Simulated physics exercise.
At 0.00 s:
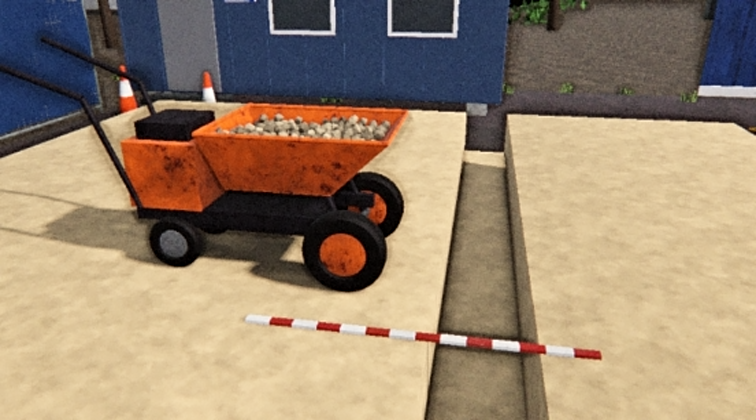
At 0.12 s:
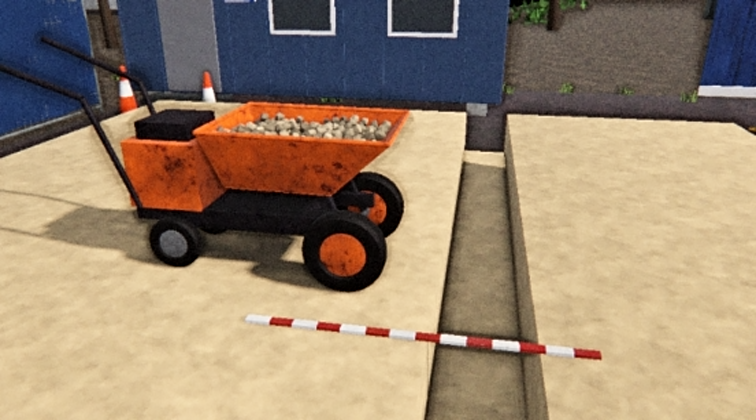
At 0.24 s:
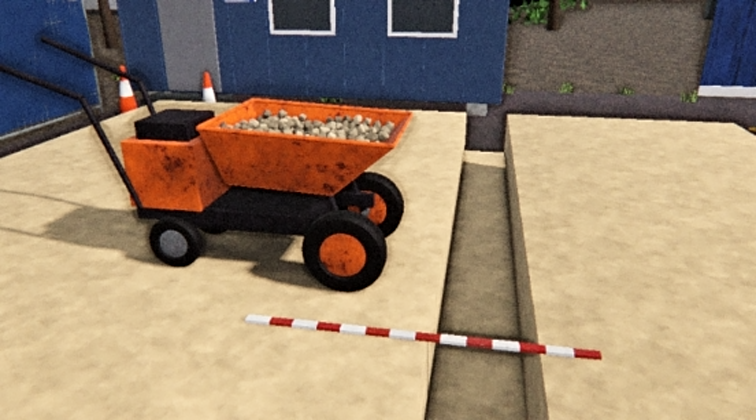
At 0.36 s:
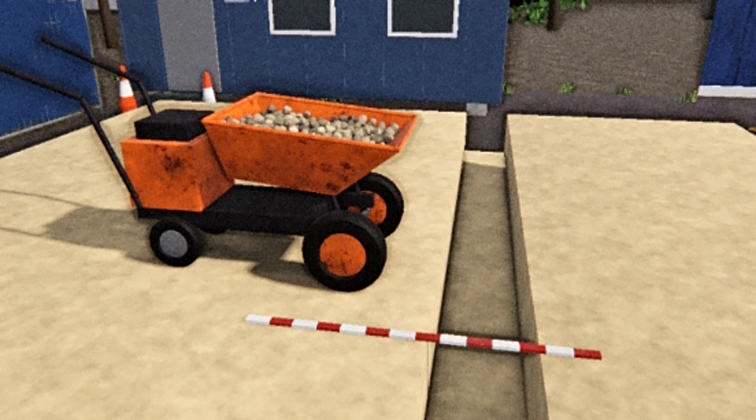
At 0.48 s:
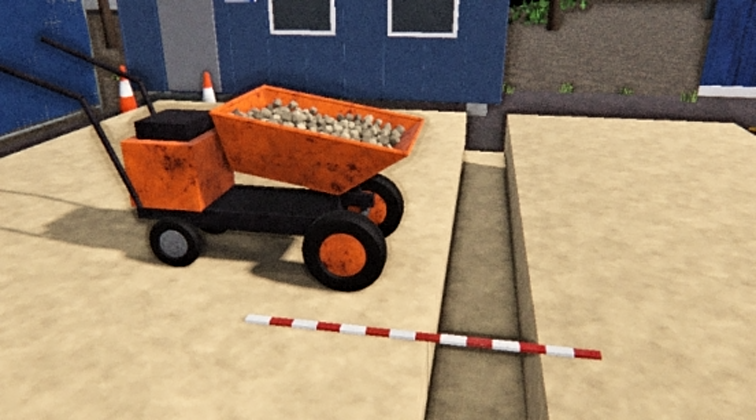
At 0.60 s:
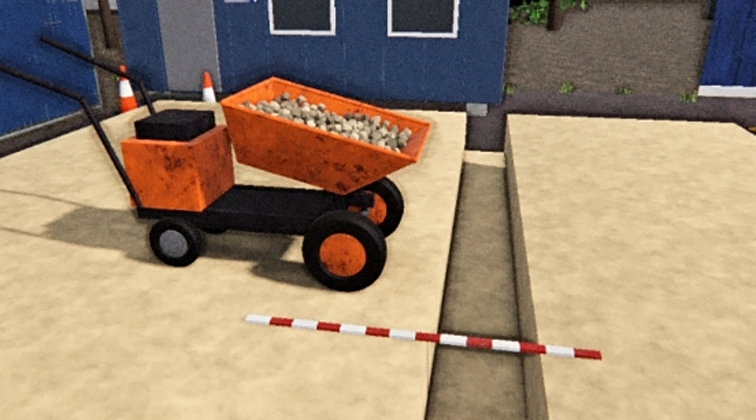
On a pale sandy surface beside a blue building, an orange powered barrow loaded with stones stands still near a narrow trench and a red-and-white staff, while its tray gradually tilts forward, its right end dipping and its rear rising.
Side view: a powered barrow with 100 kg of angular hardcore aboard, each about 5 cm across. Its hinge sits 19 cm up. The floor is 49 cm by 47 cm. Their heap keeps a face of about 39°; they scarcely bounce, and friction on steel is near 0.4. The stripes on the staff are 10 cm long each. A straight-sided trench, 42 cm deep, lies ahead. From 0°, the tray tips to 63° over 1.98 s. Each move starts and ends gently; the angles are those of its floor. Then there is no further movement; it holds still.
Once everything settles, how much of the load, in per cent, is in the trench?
Once it settles, about 89 per cent of the load is there.
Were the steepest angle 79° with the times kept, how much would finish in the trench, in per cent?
I'd expect around 100 in a hundred.
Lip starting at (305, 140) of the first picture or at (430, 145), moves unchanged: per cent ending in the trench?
Around 55 and then 60 percent.
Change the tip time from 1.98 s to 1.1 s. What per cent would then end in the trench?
Roughly 85 per cent would.
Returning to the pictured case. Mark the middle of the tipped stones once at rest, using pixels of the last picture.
At about pixel (492, 336) in the last view.
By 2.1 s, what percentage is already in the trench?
Around 25 per cent of it, at that instant.
After 1.5 s the floor is at 53°; 100 % in the tray; the foremost stones are at (455, 196).
After 2.1 s the floor is at 63°; 76 % in the tray, 24 % in the trench; the foremost stones are at (520, 330).
After 2.4 s the floor is at 63°; 47 % in the tray, 51 % in the trench, 2 % past the trench; the foremost stones are at (570, 275).
After 4.4 s the floor is at 63°; 8 % in the tray, 89 % in the trench, 3 % past the trench; the foremost stones are at (593, 275).
